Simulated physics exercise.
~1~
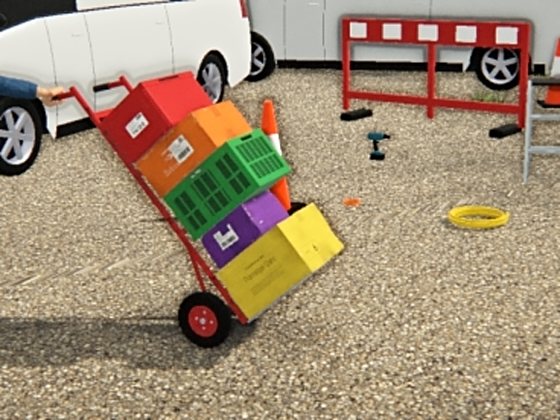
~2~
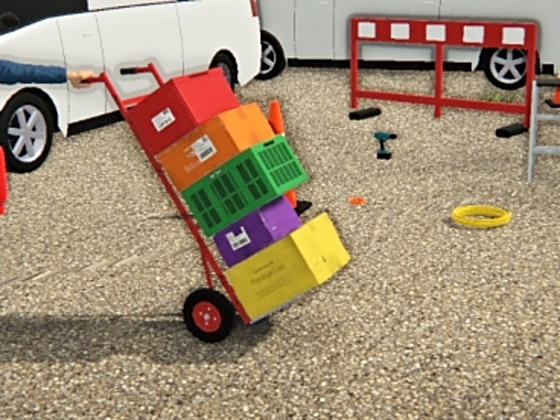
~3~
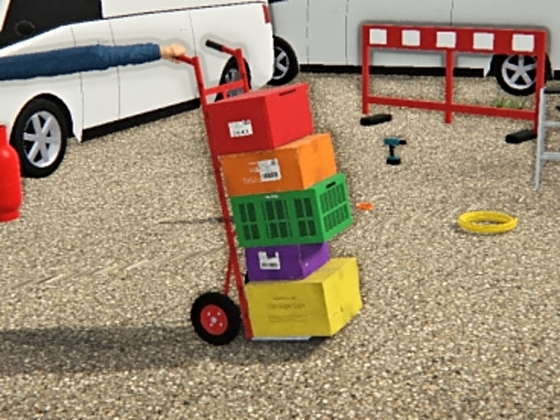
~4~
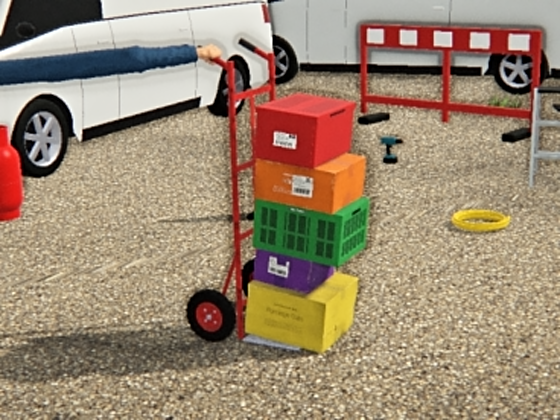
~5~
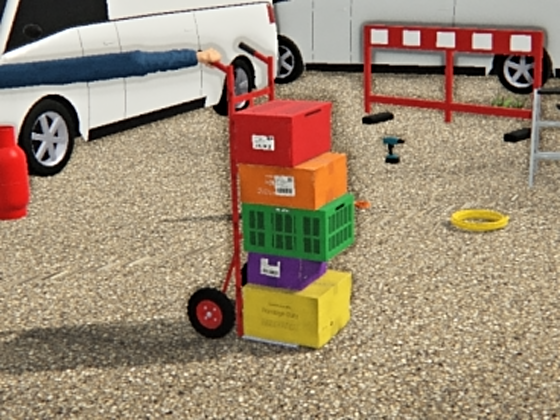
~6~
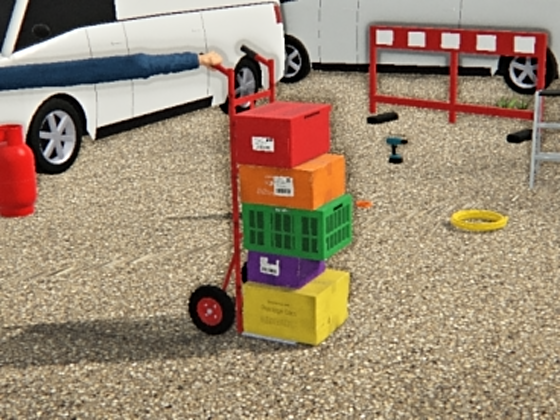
A loaded red hand truck swings upright, held by a hand, its five-item stack intact.
